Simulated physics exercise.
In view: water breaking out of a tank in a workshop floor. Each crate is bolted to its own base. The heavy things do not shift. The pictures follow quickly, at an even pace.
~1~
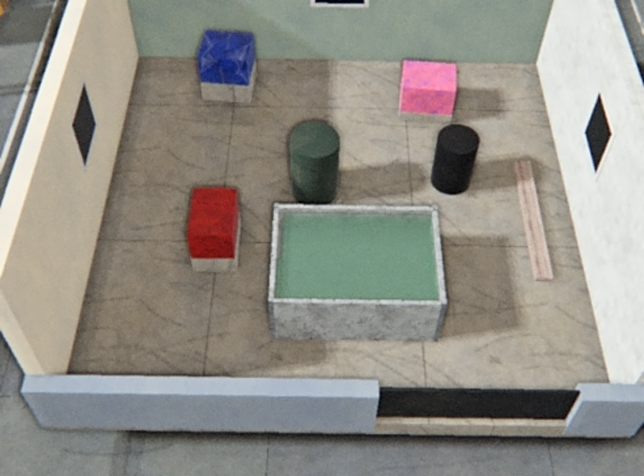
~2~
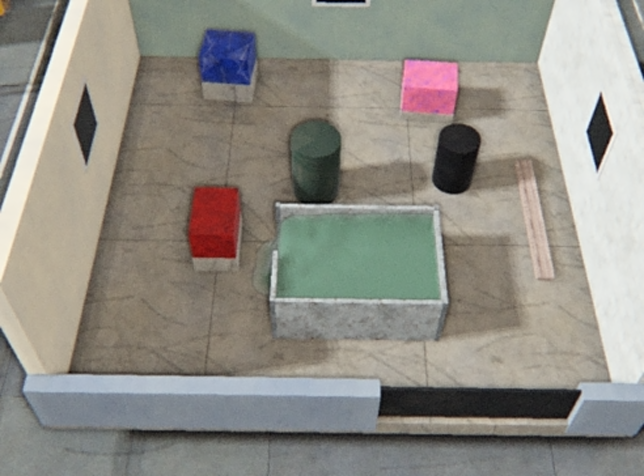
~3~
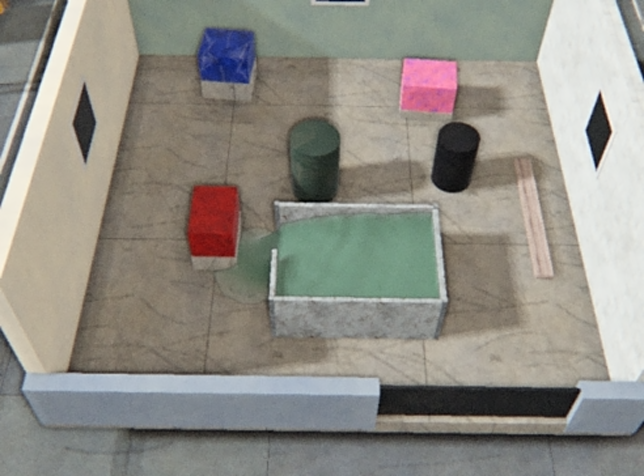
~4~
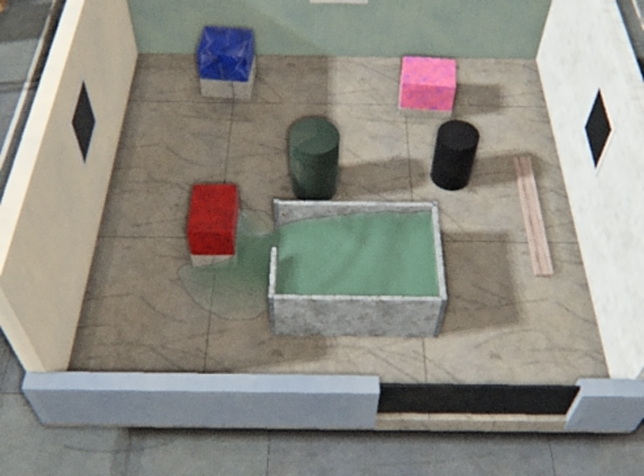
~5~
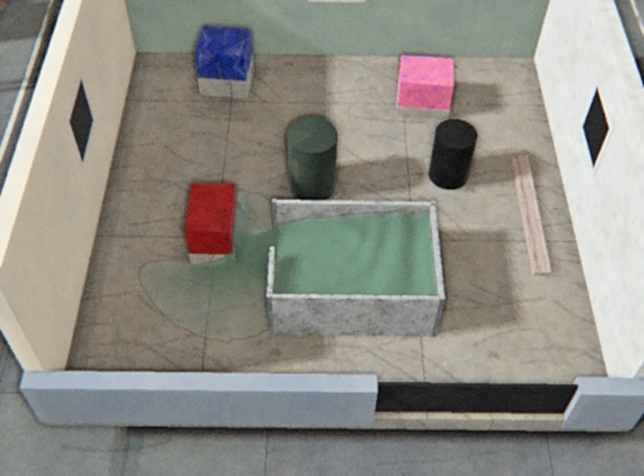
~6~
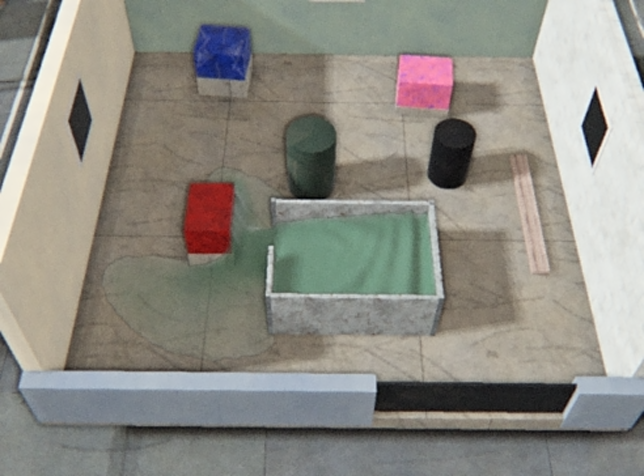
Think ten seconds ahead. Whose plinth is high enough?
One by one: The red crate gets wet; the blue crate stays dry; the pink crate stays dry.
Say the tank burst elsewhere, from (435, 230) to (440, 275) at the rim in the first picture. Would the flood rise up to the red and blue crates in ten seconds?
Then: The red one remains dry, the blue one is safe.
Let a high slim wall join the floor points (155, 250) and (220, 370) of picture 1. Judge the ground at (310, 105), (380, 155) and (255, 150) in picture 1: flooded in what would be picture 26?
As listed: Under water, dry, awash.
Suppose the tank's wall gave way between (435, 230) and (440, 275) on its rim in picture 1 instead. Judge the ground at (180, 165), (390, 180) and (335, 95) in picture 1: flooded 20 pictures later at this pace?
As listed: Clear, not flooded, free of water.
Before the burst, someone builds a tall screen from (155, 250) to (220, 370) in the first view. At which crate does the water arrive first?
I say the red one.
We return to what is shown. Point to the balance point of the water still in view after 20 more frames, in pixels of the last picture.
Around (268, 247).
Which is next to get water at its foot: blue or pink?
First comes the blue-painted one.
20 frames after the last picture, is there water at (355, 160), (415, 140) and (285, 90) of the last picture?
In turn: Not flooded, no water, awash.
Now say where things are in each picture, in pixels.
The open tank at (356, 256) is whole and still, in the first picture.
Water pours out at (280, 256) and has run to a hidden place, in the second picture.
The front is at (221, 279), out from the gap at (279, 255), in the third picture.
Water pours out at (279, 254) and has run to (184, 273), in the fourth picture.
Water pours out at (277, 253) and has run to (147, 282), in the fifth picture.
Water pours out at (276, 252) and has run to (109, 281), in the sixth picture.
A moment on, water covers 25 % of the floor; the red crate water round its plinth, the blue crate water round its plinth, the pink crate not reached.
Next, water covers 40 % of the floor; the red crate water round its plinth, the blue crate water round its plinth, the pink crate not reached.
Then, water covers 55 % of the floor; the red crate water round its plinth, the blue crate water round its plinth, the pink crate water round its plinth.
Later, water covers 75 % of the floor; the red crate water round its plinth, the blue crate water round its plinth, the pink crate water round its plinth.
In the end, water covers 100 % of the floor; the red crate was topped, the blue crate stayed above the water, the pink crate stayed above the water.
